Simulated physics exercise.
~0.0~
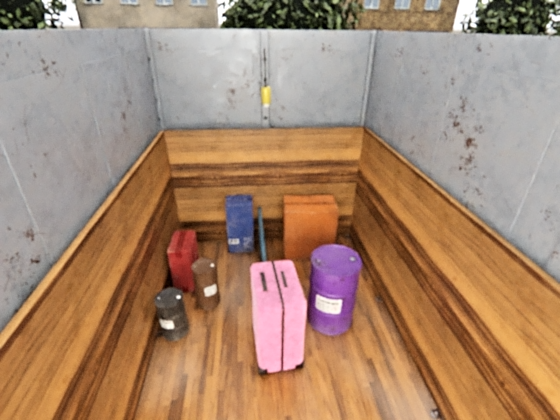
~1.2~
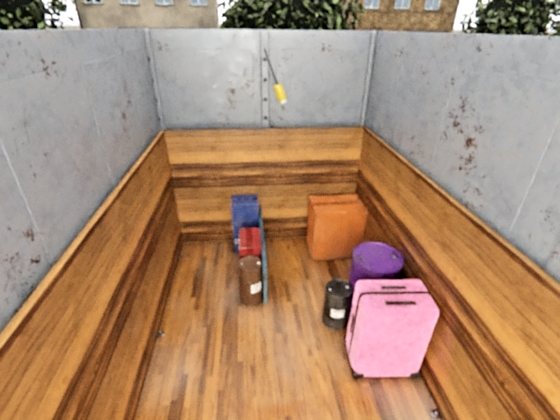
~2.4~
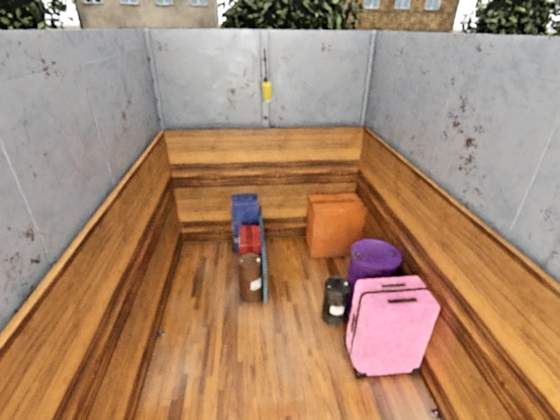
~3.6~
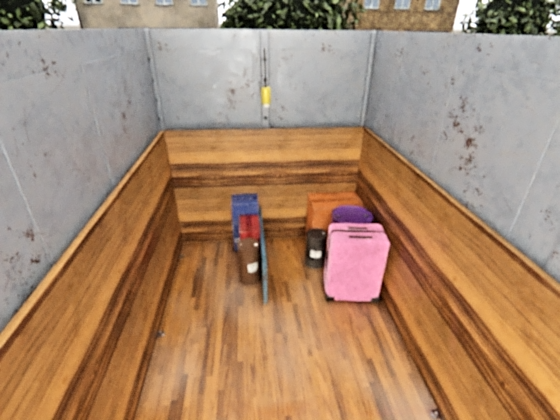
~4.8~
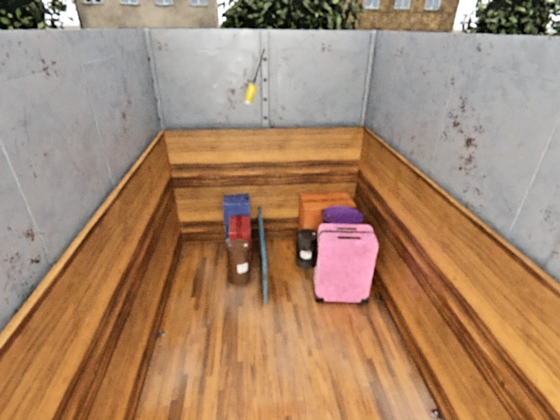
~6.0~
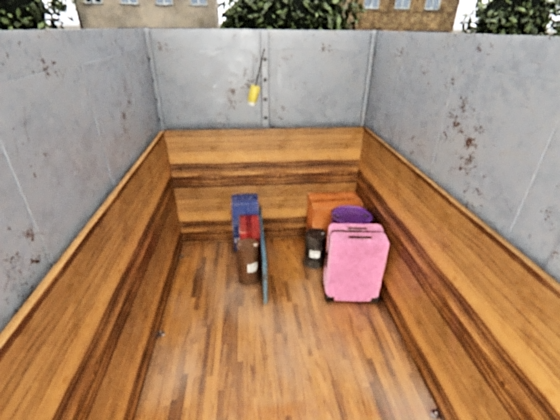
We see a wood-lined van bay where suitcases, boxes, canisters and a purple drum slide right, some stopping against a low board, then shift forward toward the front wall, edge left and back right, ending upright, with the blue box still near its starting place.
